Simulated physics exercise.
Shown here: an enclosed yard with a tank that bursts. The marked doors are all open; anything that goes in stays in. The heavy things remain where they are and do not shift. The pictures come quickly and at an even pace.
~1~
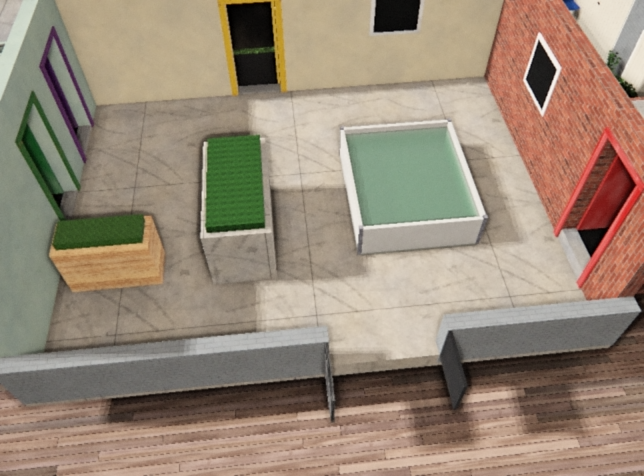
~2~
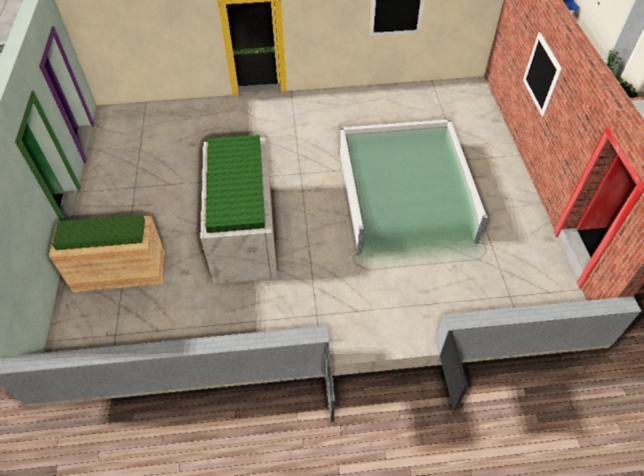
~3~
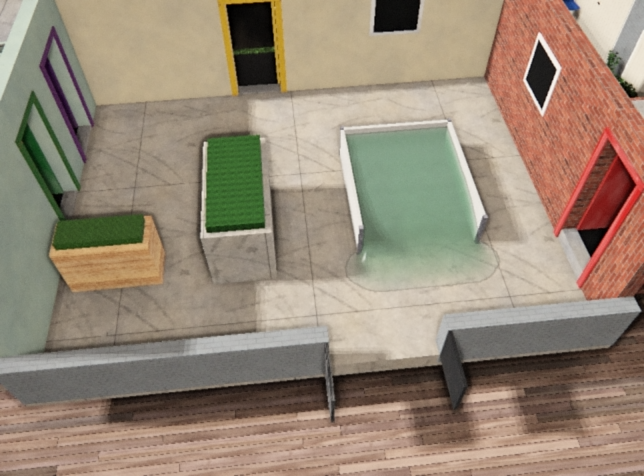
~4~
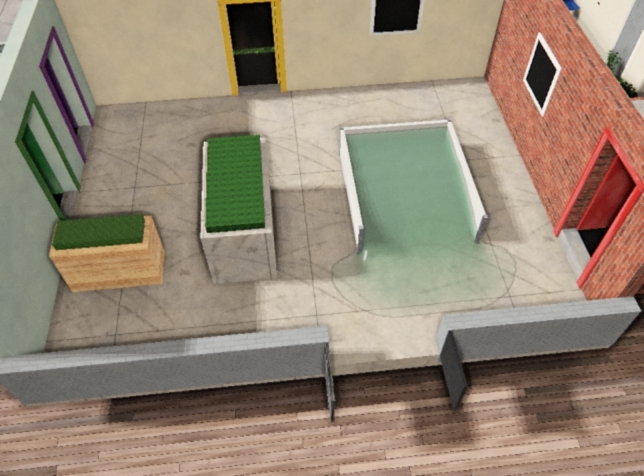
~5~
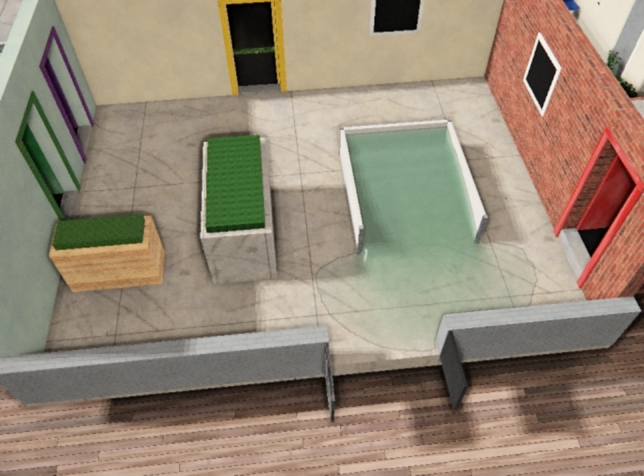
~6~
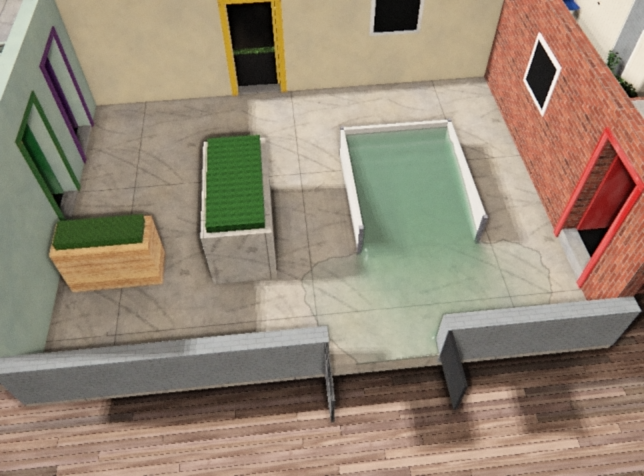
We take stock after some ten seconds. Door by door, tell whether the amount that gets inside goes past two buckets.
Door by door: The green door stays at two buckets or less, the red door stays at two buckets or less, the purple door stays at two buckets or less, the yellow door stays at two buckets or less.
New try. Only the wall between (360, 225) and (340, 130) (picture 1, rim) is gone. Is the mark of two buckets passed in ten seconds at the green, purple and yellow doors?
Result - green: Past the mark; purple: Past the mark; yellow: Past the mark.
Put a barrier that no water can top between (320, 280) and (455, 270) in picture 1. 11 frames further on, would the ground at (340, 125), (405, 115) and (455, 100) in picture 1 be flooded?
Results in sequence: Bone-dry / bone-dry / bone-dry.
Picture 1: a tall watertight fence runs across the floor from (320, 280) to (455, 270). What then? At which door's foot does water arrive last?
The purple-painted one.
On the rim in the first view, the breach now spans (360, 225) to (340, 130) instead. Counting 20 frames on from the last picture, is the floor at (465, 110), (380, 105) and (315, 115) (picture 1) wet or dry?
Taking the points in order: Unwetted, unwetted and swamped.
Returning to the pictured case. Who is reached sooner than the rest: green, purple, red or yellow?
That would be the red door, ahead of the rest.
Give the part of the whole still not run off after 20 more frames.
Around 72 parts in a hundred.
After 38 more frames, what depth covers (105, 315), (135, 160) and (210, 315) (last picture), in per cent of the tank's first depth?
Respectively near 8, 0 and 4 per cent.
A moment on, water covers 15 % of the floor; the green door not reached, the red door wet at the sill, nothing in, the purple door not reached, the yellow door not reached.
Next, water covers 20 % of the floor; the green door not reached, the red door wet at the sill, nothing in, the purple door not reached, the yellow door not reached.
Then, water covers 35 % of the floor; the green door not reached, the red door wet at the sill, nothing in, the purple door not reached, the yellow door not reached.
Later, water covers 50 % of the floor; the green door not reached, the red door wet at the sill, nothing in, the purple door not reached, the yellow door not reached.
In the end, water covers 80 % of the floor; the green door wet at the sill, nothing in, the red door wet at the sill, nothing in, the purple door wet at the sill, nothing in, the yellow door wet at the sill, nothing in.
